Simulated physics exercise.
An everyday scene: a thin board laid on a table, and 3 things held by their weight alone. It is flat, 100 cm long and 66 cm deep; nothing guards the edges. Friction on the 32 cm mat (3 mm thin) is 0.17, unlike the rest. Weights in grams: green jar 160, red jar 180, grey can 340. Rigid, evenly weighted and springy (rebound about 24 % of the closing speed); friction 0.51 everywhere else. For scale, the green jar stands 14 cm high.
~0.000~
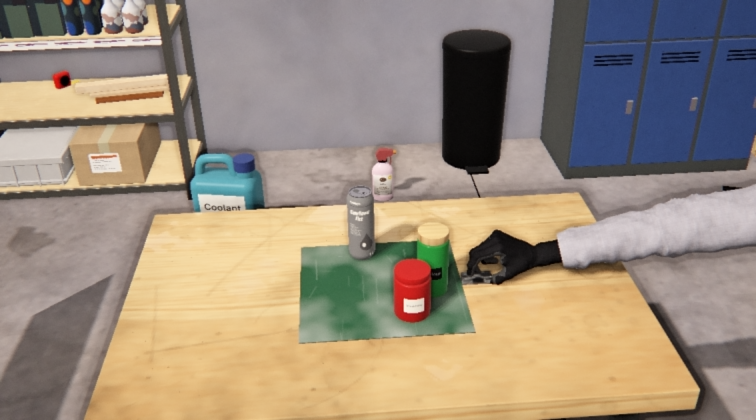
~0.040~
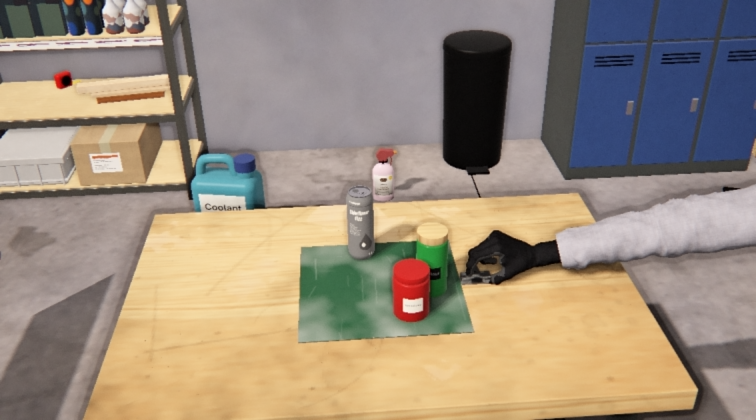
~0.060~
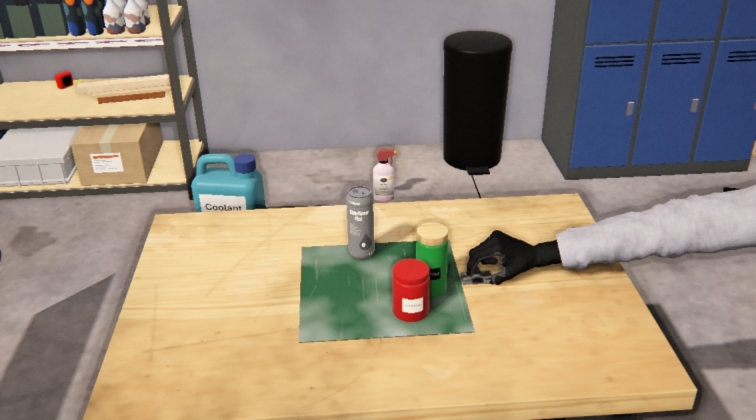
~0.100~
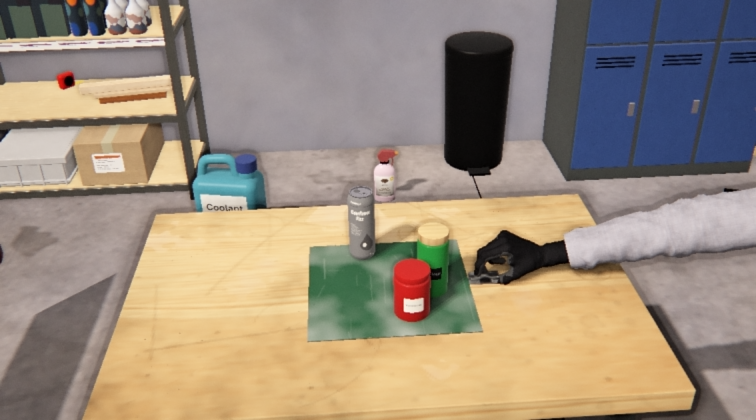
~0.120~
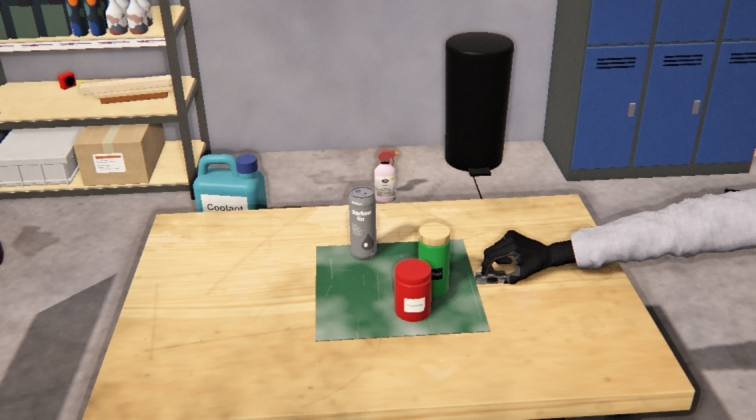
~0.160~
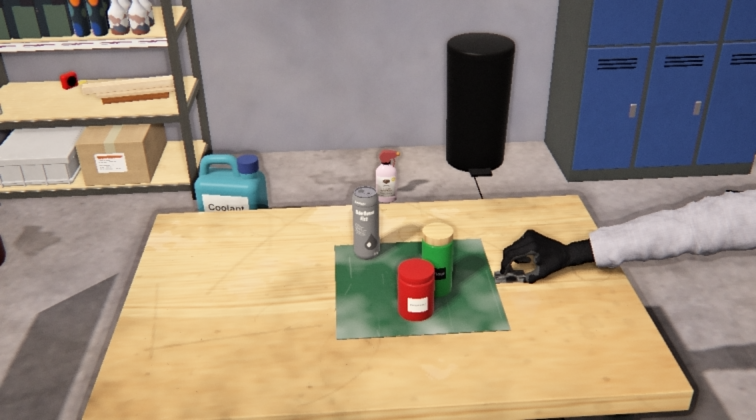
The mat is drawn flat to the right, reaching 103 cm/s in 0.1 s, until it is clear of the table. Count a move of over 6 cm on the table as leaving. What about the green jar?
The green jar leaves its spot.
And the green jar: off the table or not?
The green jar ends off the table.
Around 0.36 s, 28 cm of pull; green jar shifted 9 cm near (476, 258); grey can at 6° to upright; red jar shifted 9 cm.
Around 0.66 s, 59 cm of pull; green jar at 4° to upright near (594, 253); red jar shifted 19 cm; grey can shifted 6 cm.
Around 0.86 s, 79 cm of pull; green jar now off the table; red jar shifted 19 cm; grey can shifted 6 cm.
Around 1.16 s, 85 cm of pull; red jar shifted 19 cm; grey can shifted 6 cm.
Finally (1.8 s), off the table, green jar; not toppled but over 6 cm from the start, red jar and grey can.
